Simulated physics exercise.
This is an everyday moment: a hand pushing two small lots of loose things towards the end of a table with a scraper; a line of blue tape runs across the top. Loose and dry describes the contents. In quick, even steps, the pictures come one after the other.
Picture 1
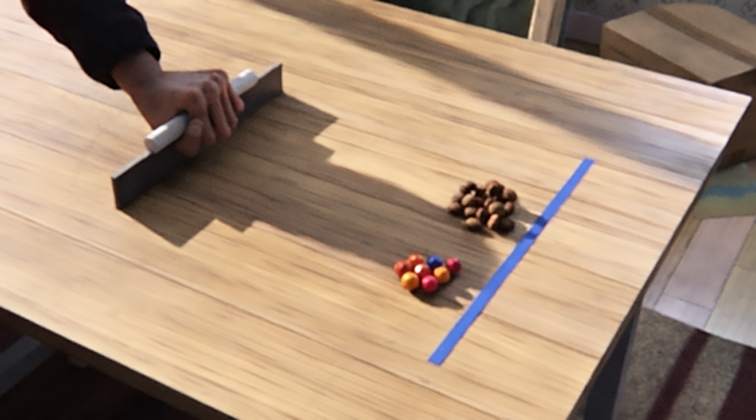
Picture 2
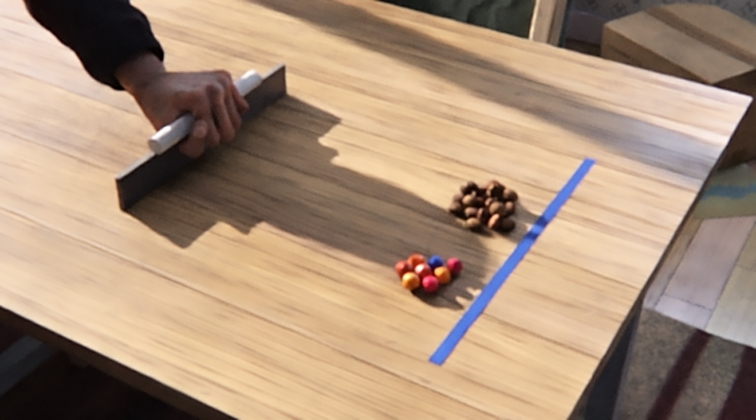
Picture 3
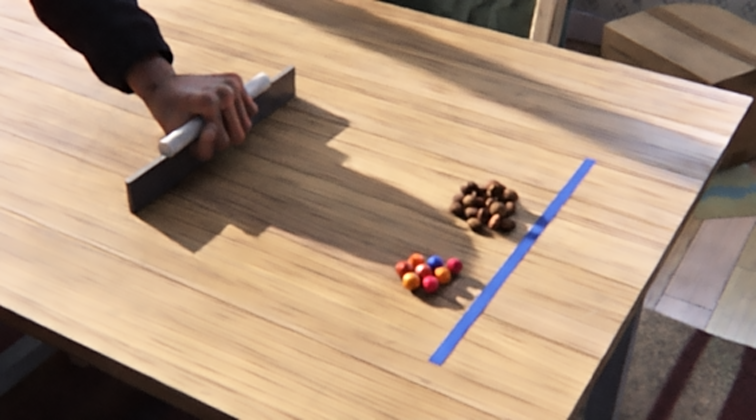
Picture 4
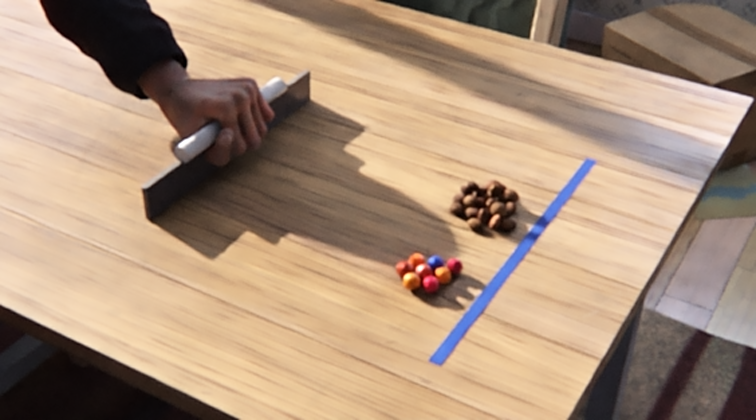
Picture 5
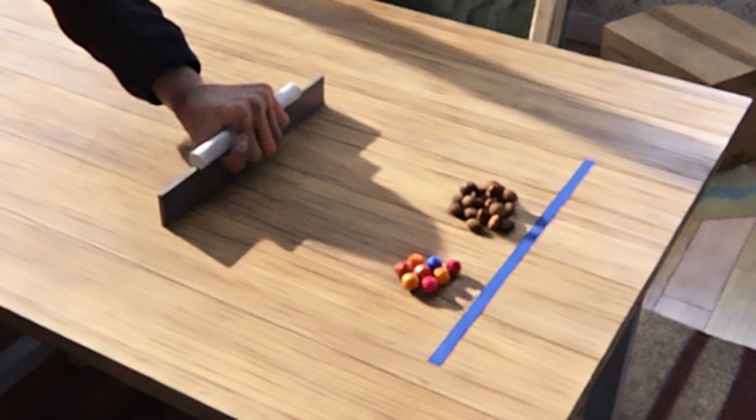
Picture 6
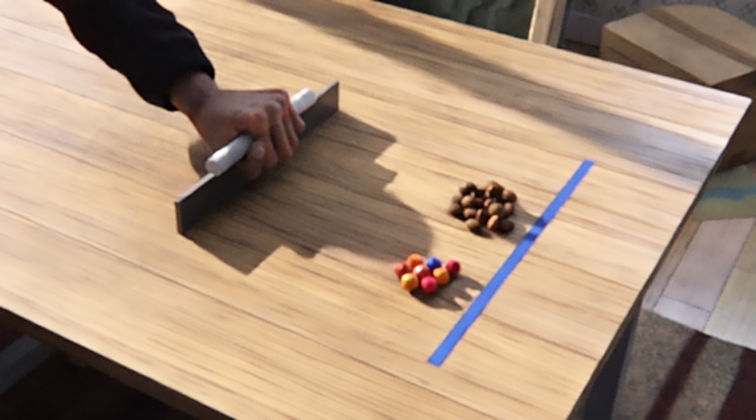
We see a hand holding a dark scraper with a white handle, sliding it slowly a short way rightward across a wooden table, while colourful gumballs and brown kibble pieces lie still beside a strip of blue tape.
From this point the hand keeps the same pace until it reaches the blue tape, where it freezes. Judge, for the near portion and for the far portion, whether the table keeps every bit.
Near portion: Some bits lost; far portion: Every bit kept.
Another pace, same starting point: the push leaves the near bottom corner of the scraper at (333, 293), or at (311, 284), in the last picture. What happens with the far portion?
First try, it spills some off; second try, it spills some off.
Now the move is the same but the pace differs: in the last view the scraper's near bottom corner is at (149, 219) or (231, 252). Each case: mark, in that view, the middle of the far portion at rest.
The middle settles at (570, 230) the first time and at (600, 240) the second time.
Then, 0.43 s after the last picture, scraper still moving, near (393, 178); near portion all on the table, its front near (453, 267); far portion all on the table, its front near (506, 225).
Then, 0.89 s after the last picture, scraper stopped at the blue tape; near portion all on the table, its front near (528, 309); far portion all on the table, its front near (595, 255).
Then, 1.17 s after the last picture, scraper stopped at the blue tape; near portion all on the table, its front near (618, 345); far portion all on the table, its front near (599, 256).
At rest, scraper stopped at the blue tape; near portion all over the edge; far portion all on the table, its front near (599, 256).
